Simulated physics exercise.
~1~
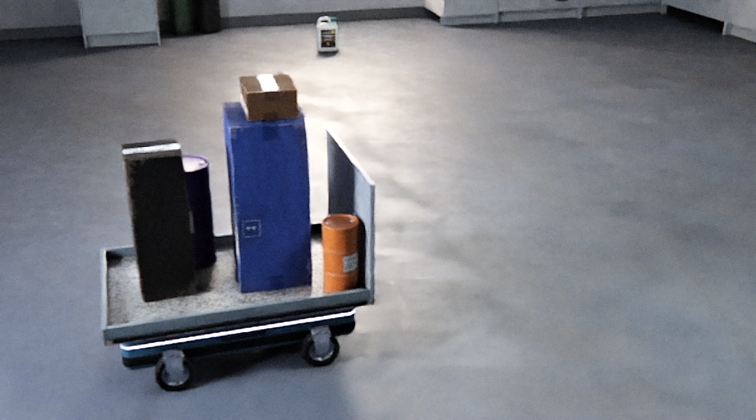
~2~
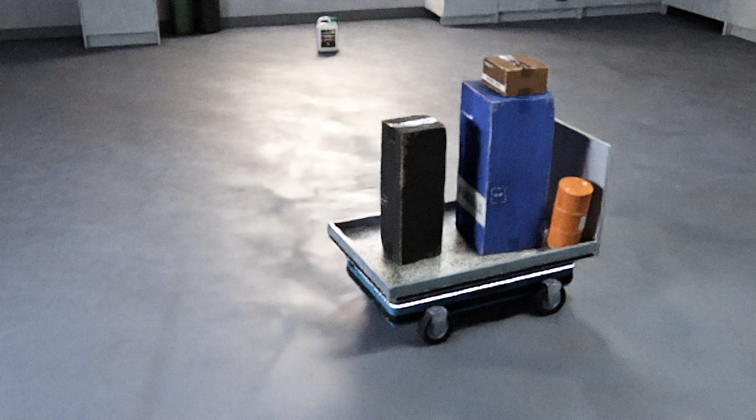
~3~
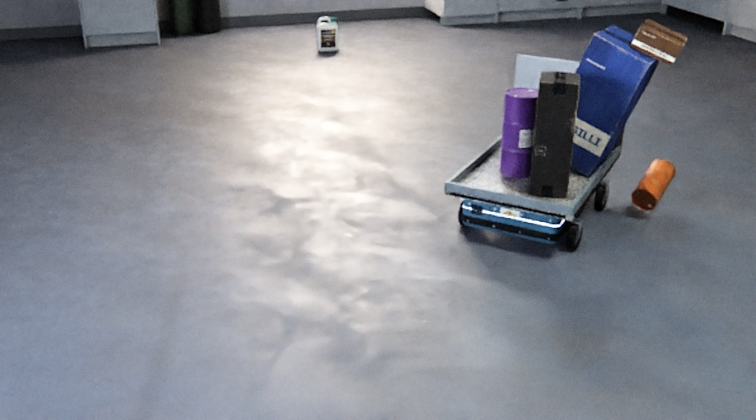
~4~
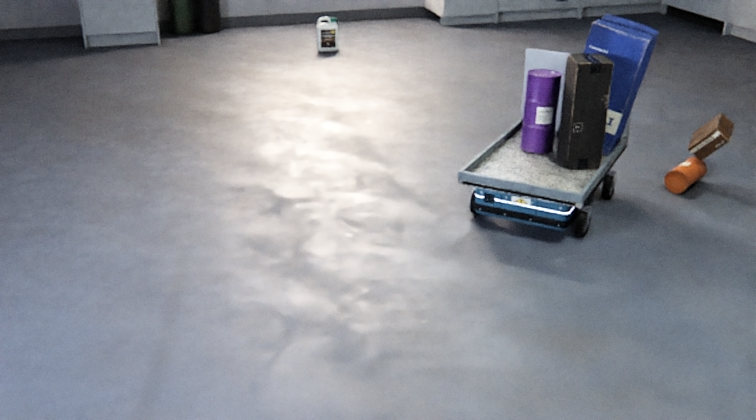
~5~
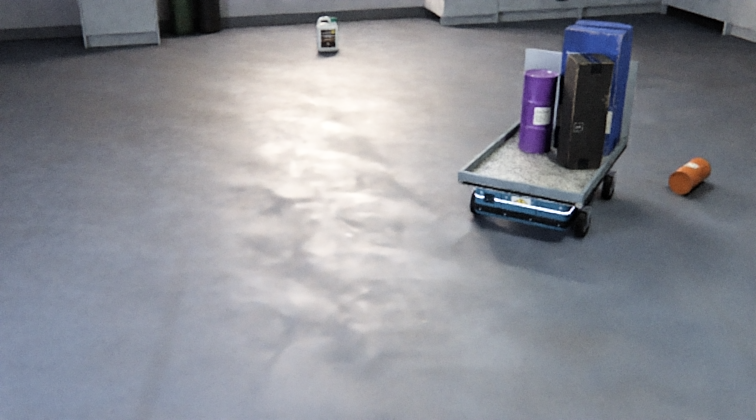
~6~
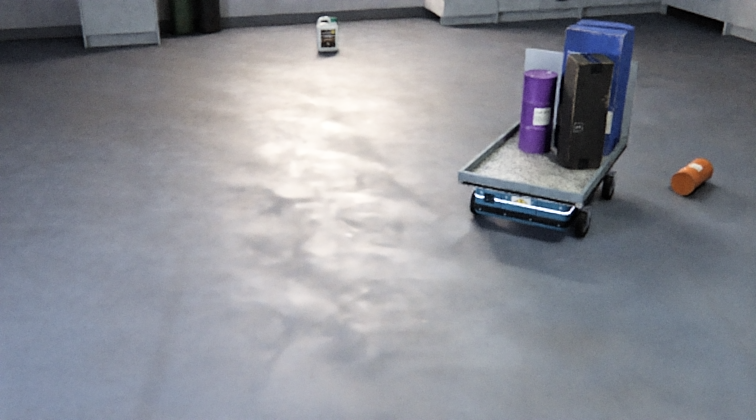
A low grey cart carrying a tall blue box, a black box, a purple canister, an orange canister and a small brown parcel rolls rightward across a grey floor, seen from above by a still camera in a room with pale cabinets. As it turns away toward the back, the orange canister leans, then drops off the right side. The blue box tips right and the parcel slides off its top, tumbling down near the canister. The cart stops and the blue box settles upright beside the black box and purple canister, while the orange canister lies on the floor.
